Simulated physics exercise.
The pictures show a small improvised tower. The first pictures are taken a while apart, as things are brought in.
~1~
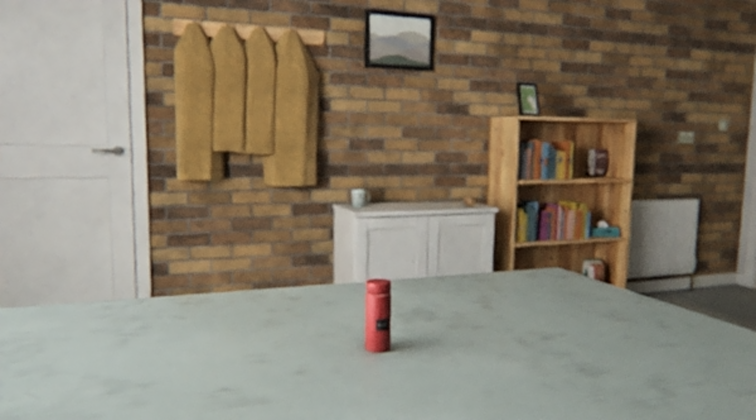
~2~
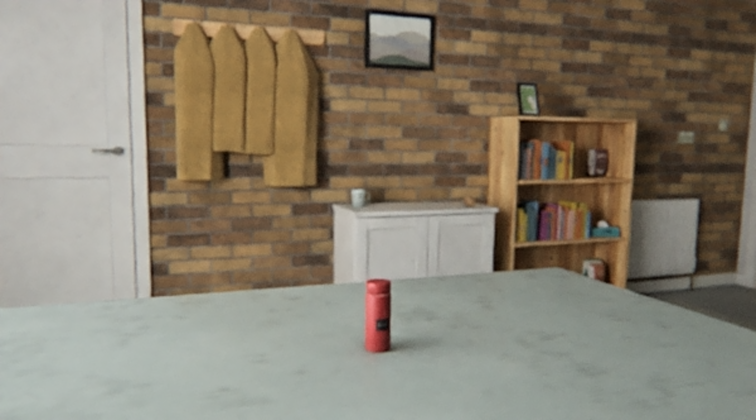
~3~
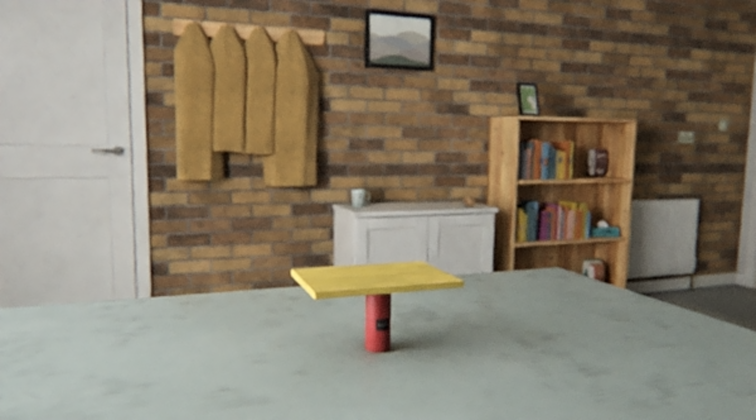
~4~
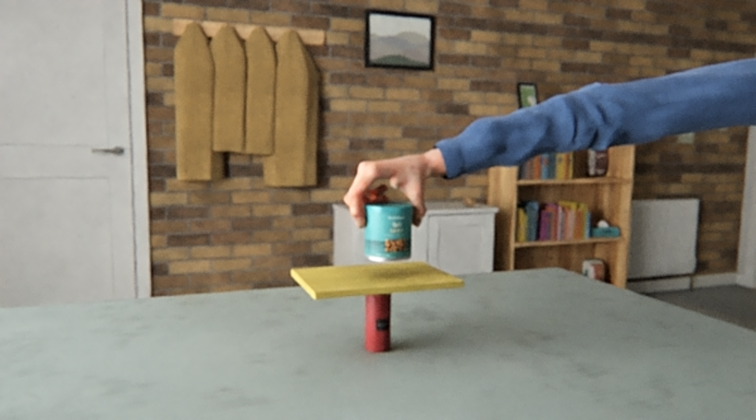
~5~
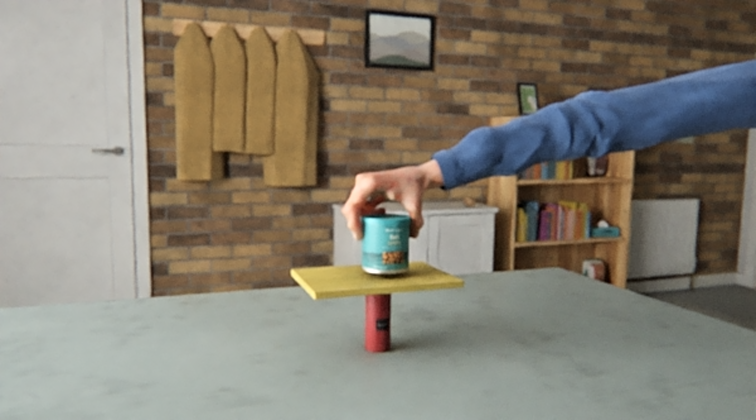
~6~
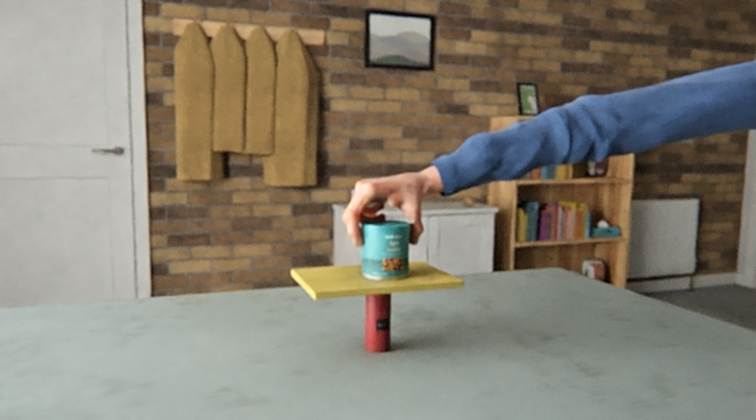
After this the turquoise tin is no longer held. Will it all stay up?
Outcome: The stack stays up.
Then, 0.50 s after the last picture, nothing has stirred.
Then, 1.30 s after the last picture, turquoise tin resting near (386, 250).
At rest, all 3 in place. Seen from the same camera at the end, turquoise tin near (386, 250). The stack keeps its balance.
